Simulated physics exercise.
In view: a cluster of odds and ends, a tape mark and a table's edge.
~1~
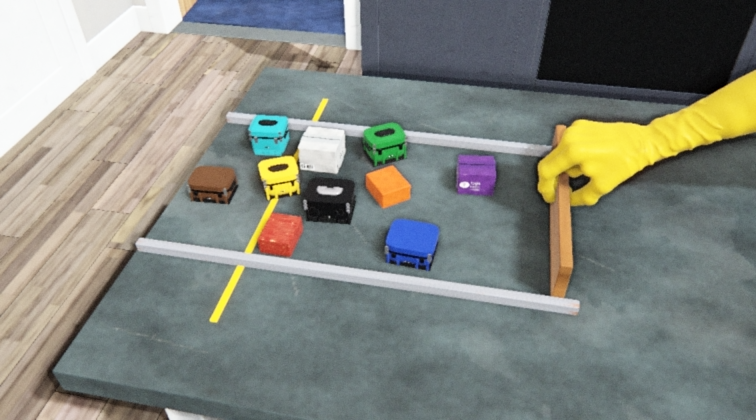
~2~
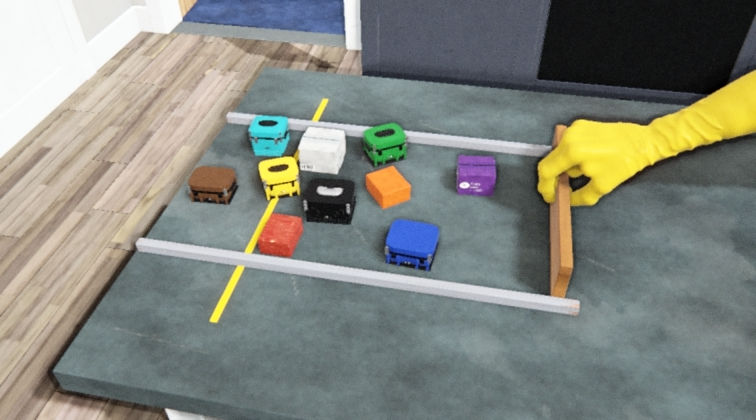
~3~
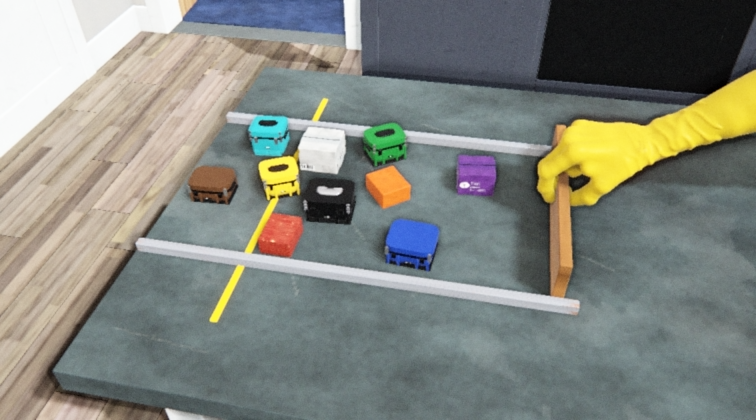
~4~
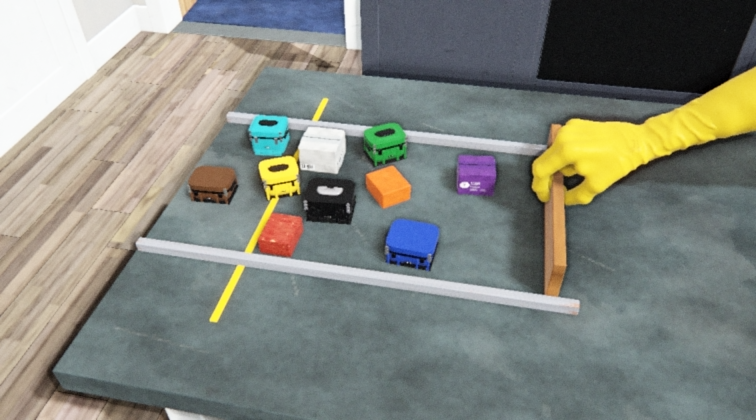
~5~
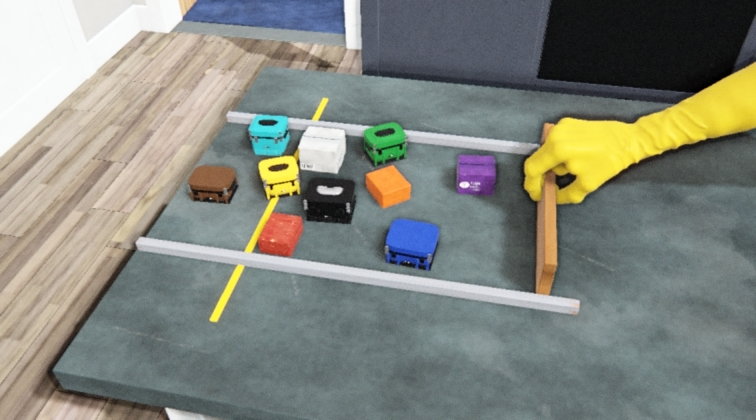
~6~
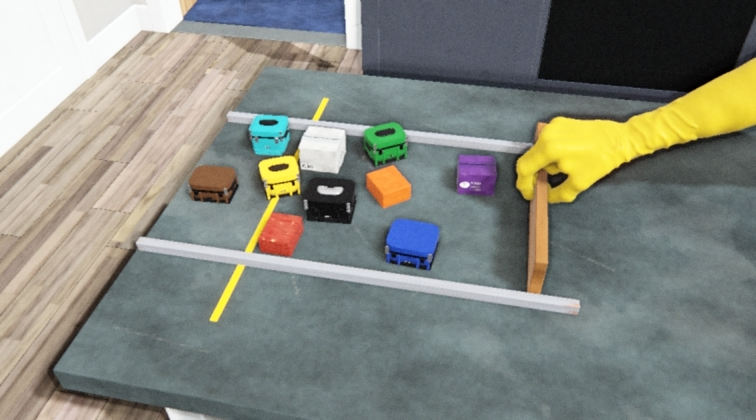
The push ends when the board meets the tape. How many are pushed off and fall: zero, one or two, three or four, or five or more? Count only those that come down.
The number that fall off is zero.
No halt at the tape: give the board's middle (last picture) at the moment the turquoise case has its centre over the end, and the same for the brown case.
At (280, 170) for the turquoise case; at (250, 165) for the brown case.
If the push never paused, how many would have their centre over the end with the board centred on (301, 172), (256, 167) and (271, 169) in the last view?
In that order 0, 1 and 1.
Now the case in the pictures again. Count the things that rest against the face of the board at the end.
It touches 5.
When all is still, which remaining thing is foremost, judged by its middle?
The turquoise case.
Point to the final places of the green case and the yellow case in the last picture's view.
First (288, 127), then (233, 166).
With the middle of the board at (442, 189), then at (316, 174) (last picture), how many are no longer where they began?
2 and 9.
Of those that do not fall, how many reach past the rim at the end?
Overhanging: 2.
Early on, none off yet; brown case at rest near (214, 185); turquoise case at rest near (270, 135); yellow case at rest near (280, 177).
Finally, the number that fall off is zero.
